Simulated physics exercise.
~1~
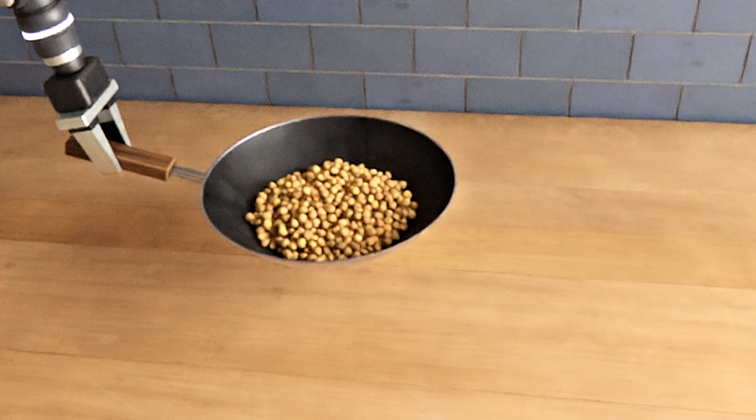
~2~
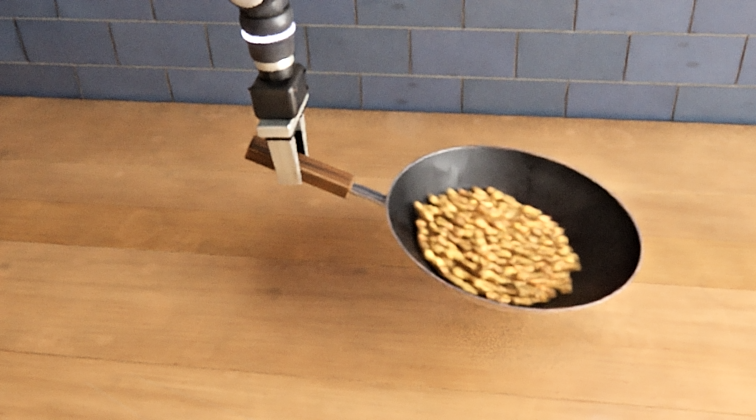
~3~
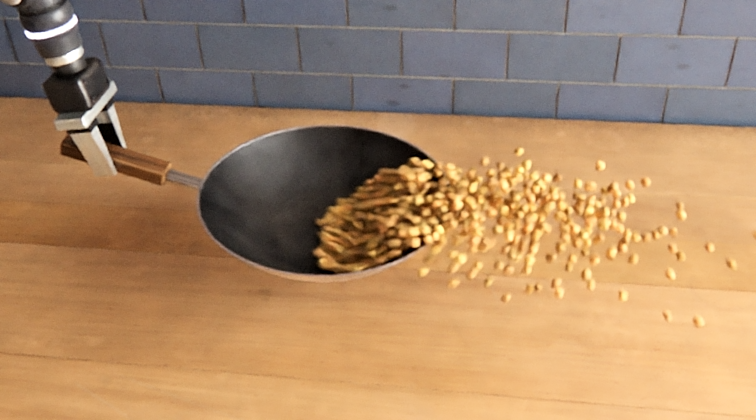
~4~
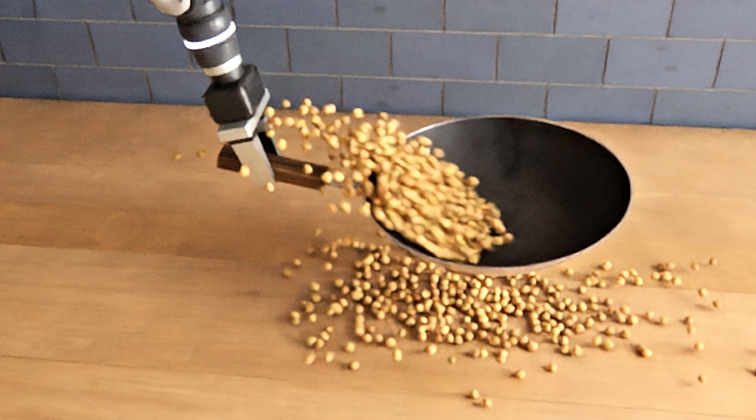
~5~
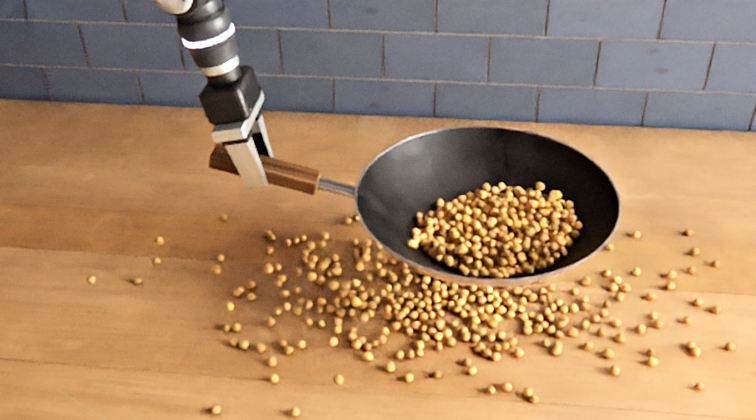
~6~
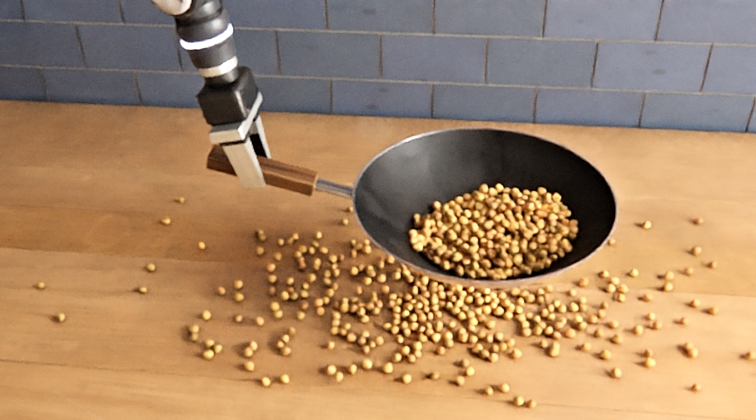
On a wooden counter, a robot arm jerks a wok back and forth, spilling many chickpeas.
